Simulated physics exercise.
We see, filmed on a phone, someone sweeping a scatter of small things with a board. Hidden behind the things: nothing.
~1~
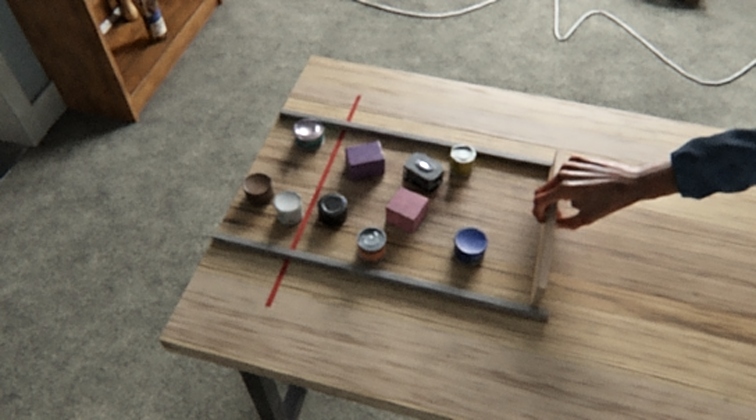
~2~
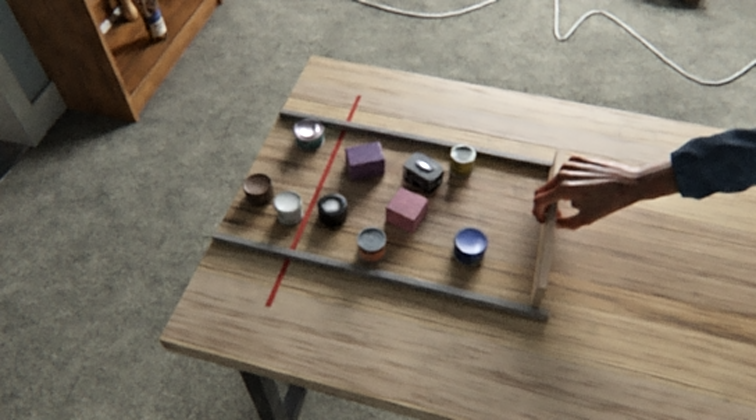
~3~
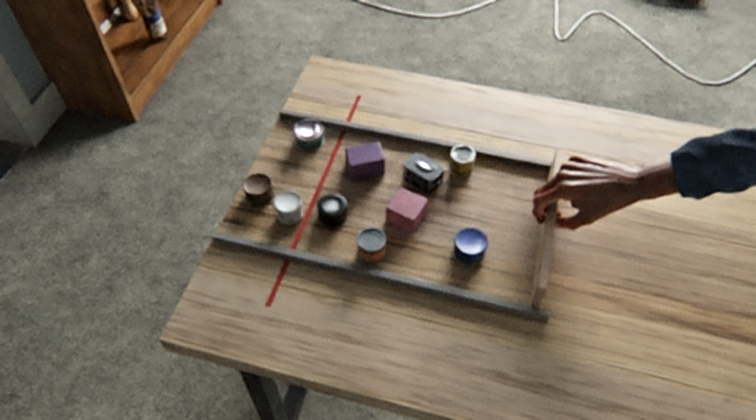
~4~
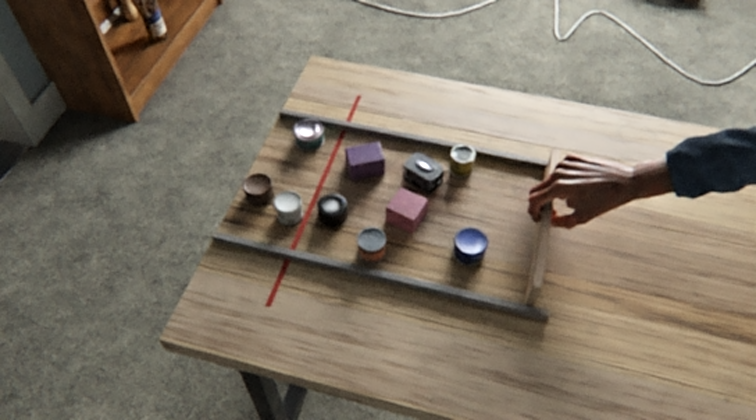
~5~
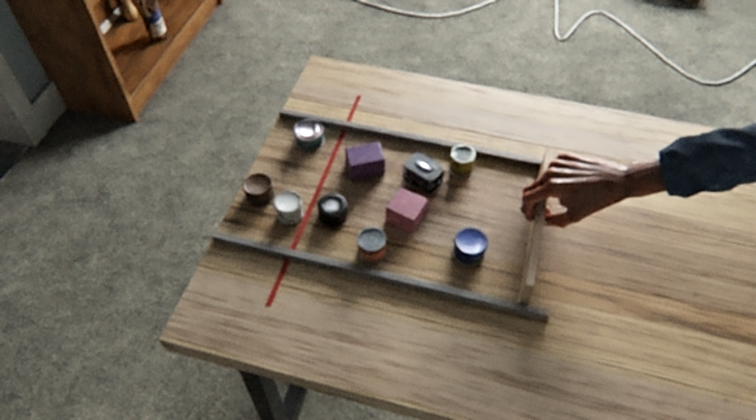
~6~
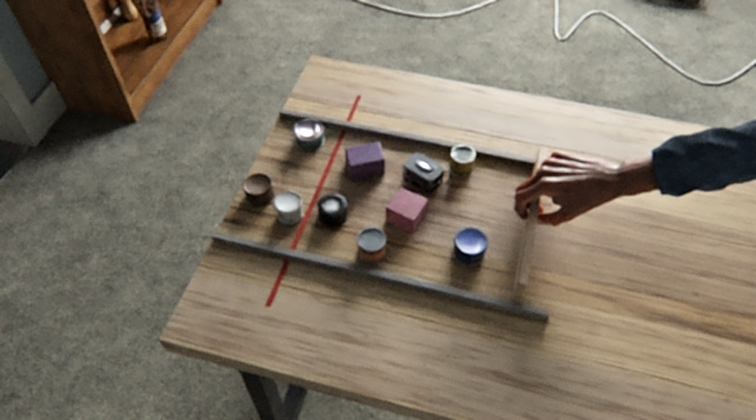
A hand slides a board slightly left across a wooden table toward scattered small things.
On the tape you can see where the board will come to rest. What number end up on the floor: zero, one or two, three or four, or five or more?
The count that drops over the edge is nil.
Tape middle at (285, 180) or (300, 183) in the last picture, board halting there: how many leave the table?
Tallies in order: 2 and 1.
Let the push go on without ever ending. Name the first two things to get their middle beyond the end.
The brown tub comes first, followed by the purple block.
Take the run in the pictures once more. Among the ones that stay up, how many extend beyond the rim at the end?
1 of them.
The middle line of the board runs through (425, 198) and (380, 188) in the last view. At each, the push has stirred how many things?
The counts are 4 and 7.
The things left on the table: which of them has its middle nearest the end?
It would be the brown tub.
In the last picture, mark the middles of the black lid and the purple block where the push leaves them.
Looks like one lands around (275, 191), and the other around (282, 145).
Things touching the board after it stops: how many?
The answer is 5.
Soon after, none off yet; brown tub at rest near (259, 190); turquoise tin at rest near (309, 135); white tin at rest near (289, 209).
At rest, the number that fall off is zero.
